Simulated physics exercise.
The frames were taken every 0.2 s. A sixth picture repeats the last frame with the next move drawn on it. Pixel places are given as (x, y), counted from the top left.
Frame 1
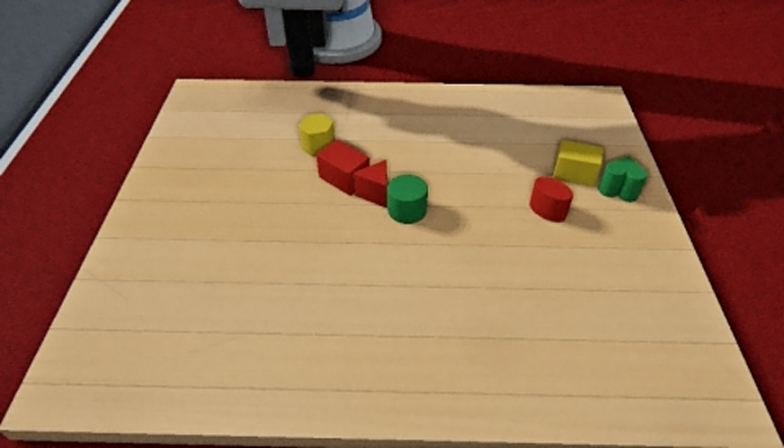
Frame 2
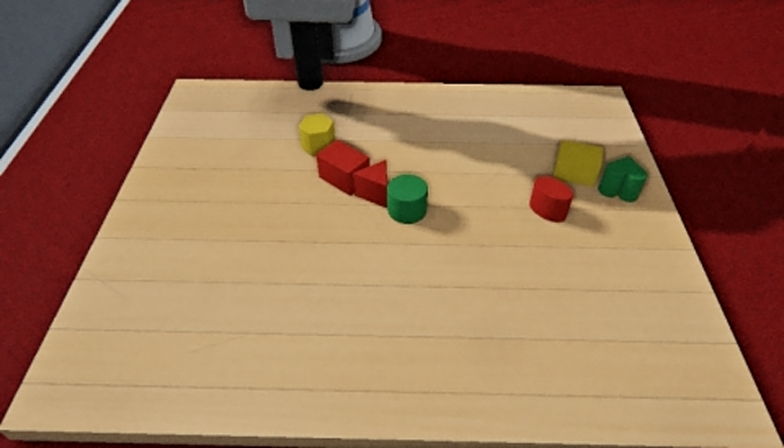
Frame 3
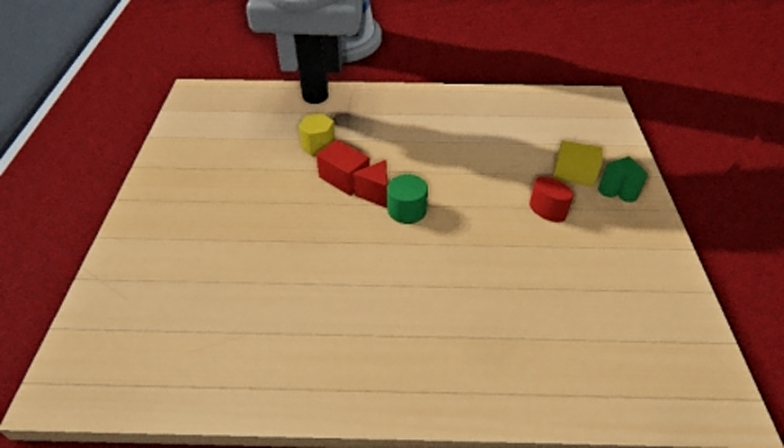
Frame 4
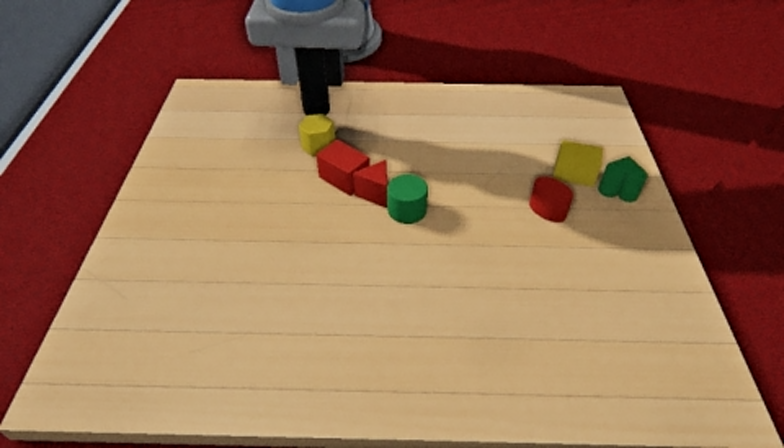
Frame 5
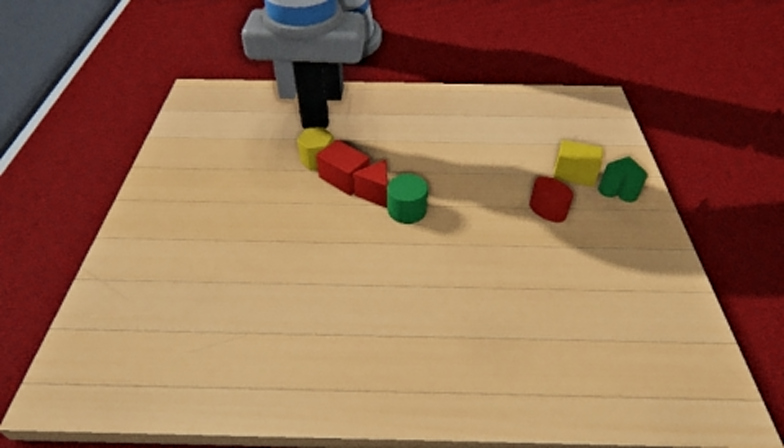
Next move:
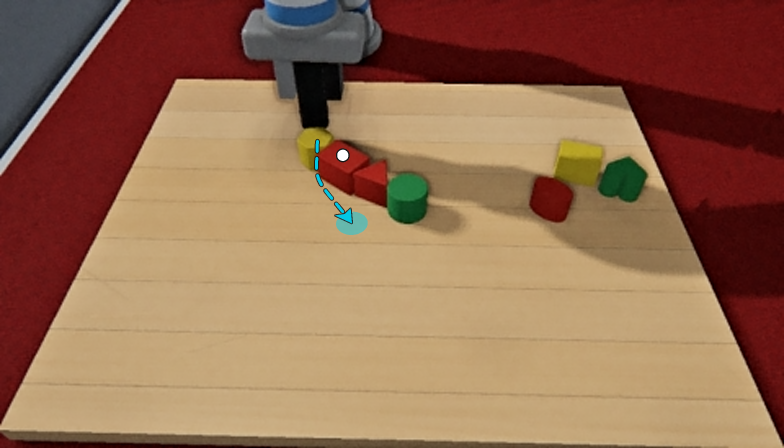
On a wooden board over red cloth, a robot arm's black post moves forward and nudges a yellow block slightly nearer.
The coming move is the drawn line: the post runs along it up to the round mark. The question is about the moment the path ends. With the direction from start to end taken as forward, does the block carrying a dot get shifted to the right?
I'd say no.
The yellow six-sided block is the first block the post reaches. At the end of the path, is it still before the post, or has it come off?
The block gets away.
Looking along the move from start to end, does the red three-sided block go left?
Yes, that is how it ends up.
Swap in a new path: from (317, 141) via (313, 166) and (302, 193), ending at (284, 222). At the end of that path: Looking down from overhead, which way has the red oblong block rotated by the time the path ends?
From the top, the block rotates counterclockwise.
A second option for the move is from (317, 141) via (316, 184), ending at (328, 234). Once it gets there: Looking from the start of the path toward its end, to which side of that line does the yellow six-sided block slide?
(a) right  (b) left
Letter a.
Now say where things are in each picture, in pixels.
Post's lower end at (303, 72); yellow six-sided block at (316, 123); red oblong block at (343, 155); red three-sided block at (375, 172); green round block at (408, 187), in the first picture.
Post at (311, 84); blocks still, in the second picture.
Post at (316, 98); blocks still, in the third picture.
Post at (317, 111); blocks still, in the fourth picture.
Post at (316, 125); yellow six-sided block at (315, 137); red oblong block at (343, 155); red three-sided block at (375, 172); green round block at (408, 187), in the fifth picture.
Drawn move, from (317, 141) by way of (320, 182) to (352, 223); the dot is on the red oblong block.
On the path given first. One third of the way, post at (315, 153); yellow six-sided block at (296, 166); red oblong block at (341, 167), turned 15° anticlockwise; red three-sided block at (377, 176), turned 20° anticlockwise; green round block at (415, 188).
Two thirds of the way, post at (328, 179); yellow six-sided block at (290, 178), turned 35° clockwise; red oblong block at (360, 187), turned 20° anticlockwise; red three-sided block at (397, 193), turned 35° anticlockwise; green round block at (436, 192).
At the end, post at (351, 207); yellow six-sided block at (290, 178), turned 35° clockwise; red oblong block at (389, 213), turned 30° anticlockwise; red three-sided block at (428, 213), turned 45° anticlockwise; green round block at (444, 193).
